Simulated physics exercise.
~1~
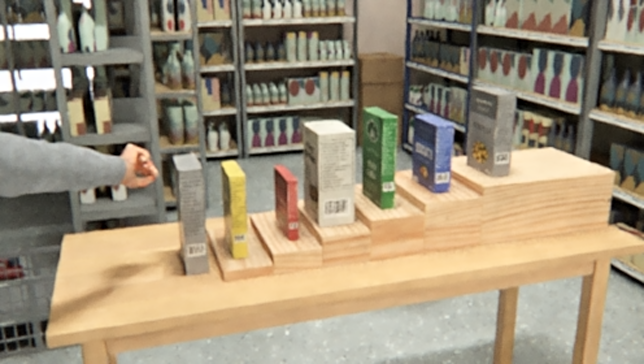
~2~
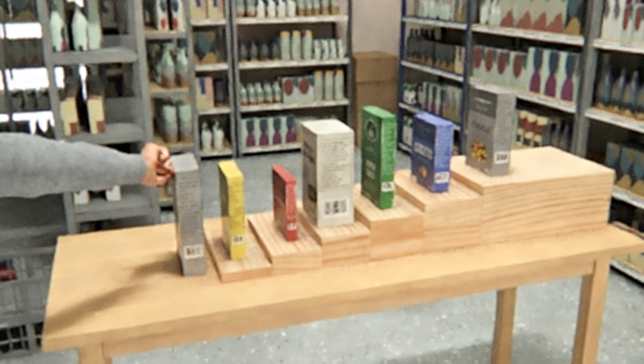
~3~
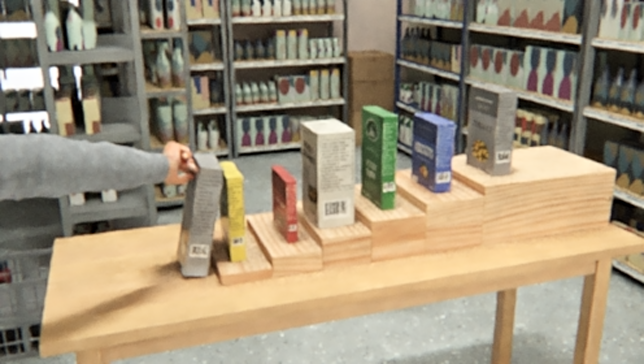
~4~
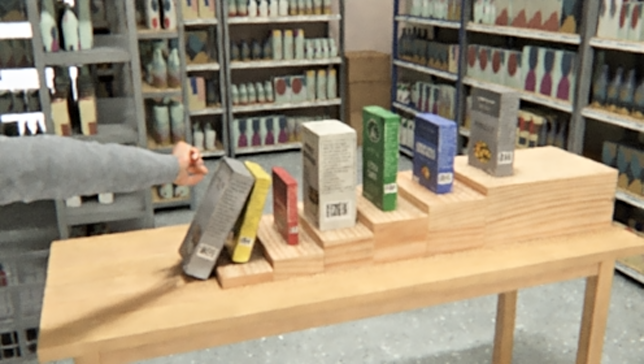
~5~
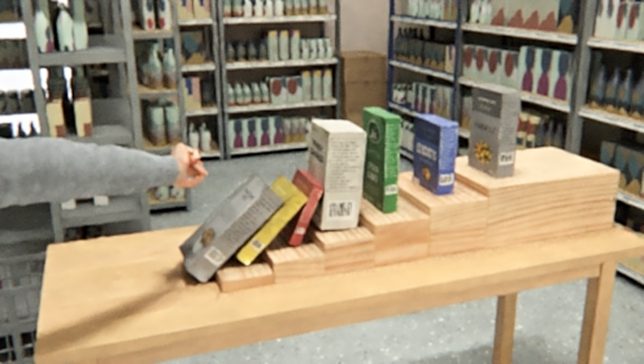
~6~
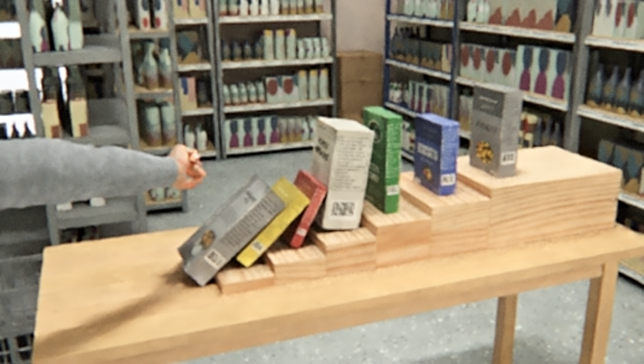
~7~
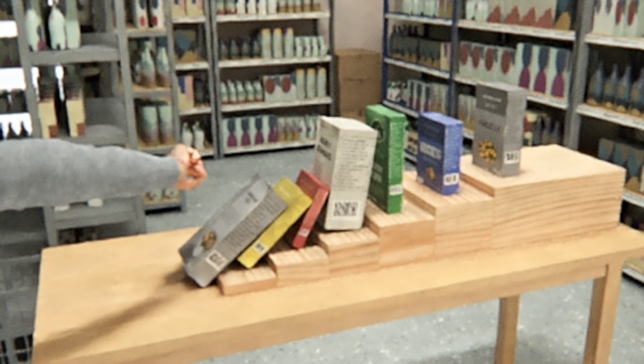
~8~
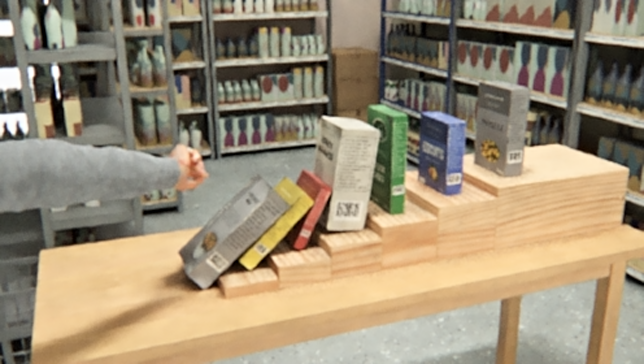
An arm in a grey sleeve reaches in from the left over a pale wooden table, seen from slightly above in a room lined with stocked shelves. Seven upright boxes climb a row of low wooden steps toward the right, coloured grey, yellow, red, whitish, green, blue and grey. The hand pushes the top of the first grey box, which tips right into the yellow one. The yellow box leans into the red, and the red tilts against the whitish box, which leans only slightly. The leaning boxes settle there, while the green, blue and last grey boxes remain standing.
